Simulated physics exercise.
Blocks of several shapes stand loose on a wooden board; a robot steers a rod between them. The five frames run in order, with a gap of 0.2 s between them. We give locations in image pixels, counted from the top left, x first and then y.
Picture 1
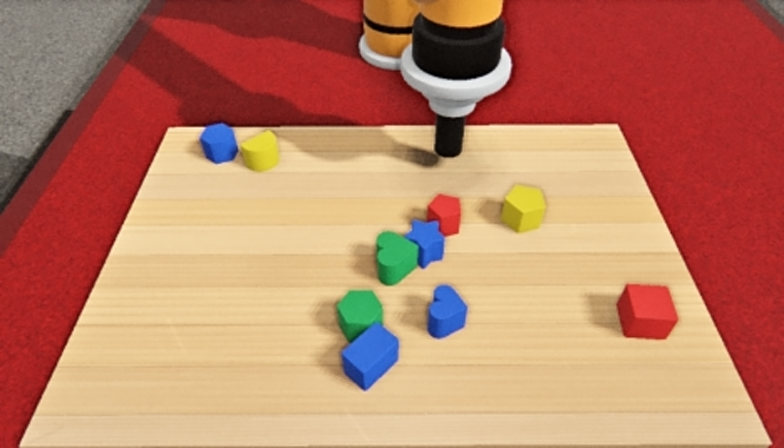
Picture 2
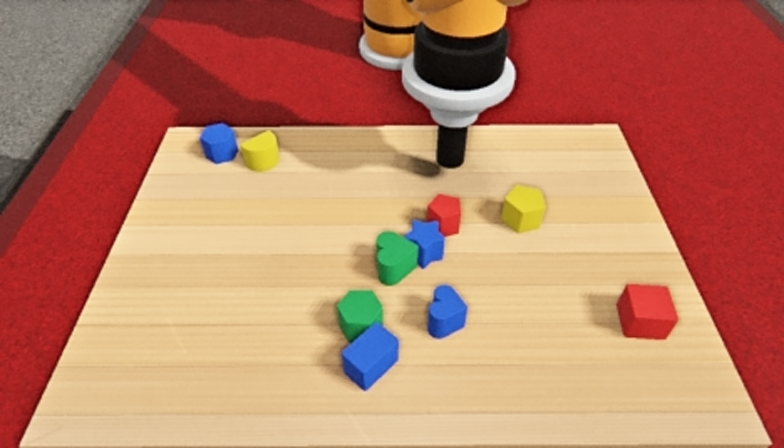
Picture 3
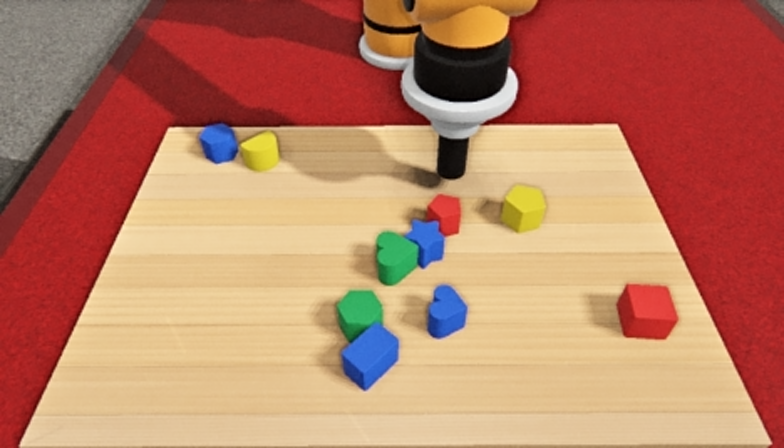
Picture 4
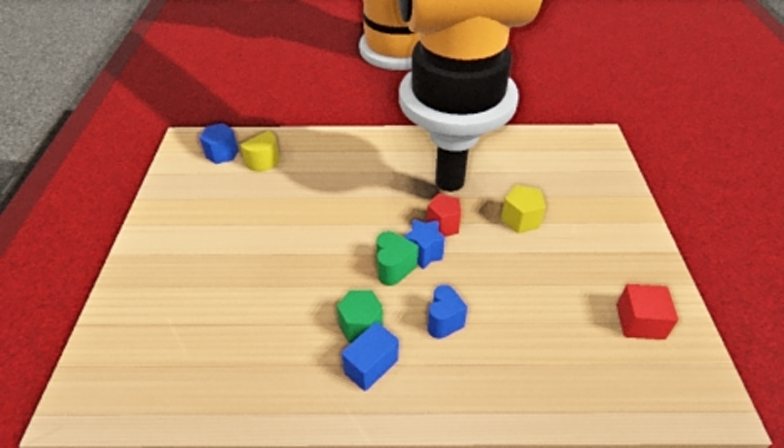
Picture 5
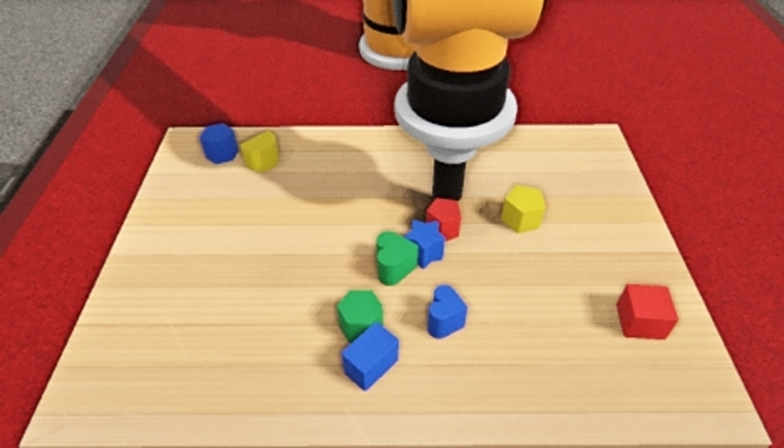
At the start, a robot's dark rod stands over the far side of a wooden board scattered with red, blue, green and yellow blocks. The rod moves steadily nearer while the blocks stay still, then reaches the red five-sided block and nudges it slightly toward the blue star.
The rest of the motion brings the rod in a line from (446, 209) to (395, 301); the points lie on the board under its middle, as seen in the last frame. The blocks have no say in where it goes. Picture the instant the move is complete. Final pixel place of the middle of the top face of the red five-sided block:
It sits at (458, 237).
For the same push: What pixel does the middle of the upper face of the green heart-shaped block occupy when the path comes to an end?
Answer: (364, 265).
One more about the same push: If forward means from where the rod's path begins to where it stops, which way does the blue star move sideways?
Seen from start to end, it moves left.
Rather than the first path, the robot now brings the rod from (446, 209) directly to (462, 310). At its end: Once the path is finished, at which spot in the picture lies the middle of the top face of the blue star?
I expect it at (427, 272).
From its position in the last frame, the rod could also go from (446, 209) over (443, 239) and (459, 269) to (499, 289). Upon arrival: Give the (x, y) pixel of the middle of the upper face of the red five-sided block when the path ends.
The top centre is at (515, 296).
On the path given first. One third of the way, rod at (432, 222); green heart-shaped block at (391, 249), turned 10° clockwise; blue star at (431, 250), turned 55° clockwise; red five-sided block at (455, 233), turned 45° anticlockwise.
Two thirds of the way, rod at (414, 253); green heart-shaped block at (382, 256), turned 40° clockwise; blue star at (431, 269), turned 40° clockwise; red five-sided block at (458, 237), turned 60° anticlockwise.
At the end, rod at (395, 286); green heart-shaped block at (364, 265), turned 70° clockwise; blue star at (433, 281); red five-sided block at (458, 237), turned 60° anticlockwise; blue heart-shaped block at (451, 307), turned 15° clockwise.
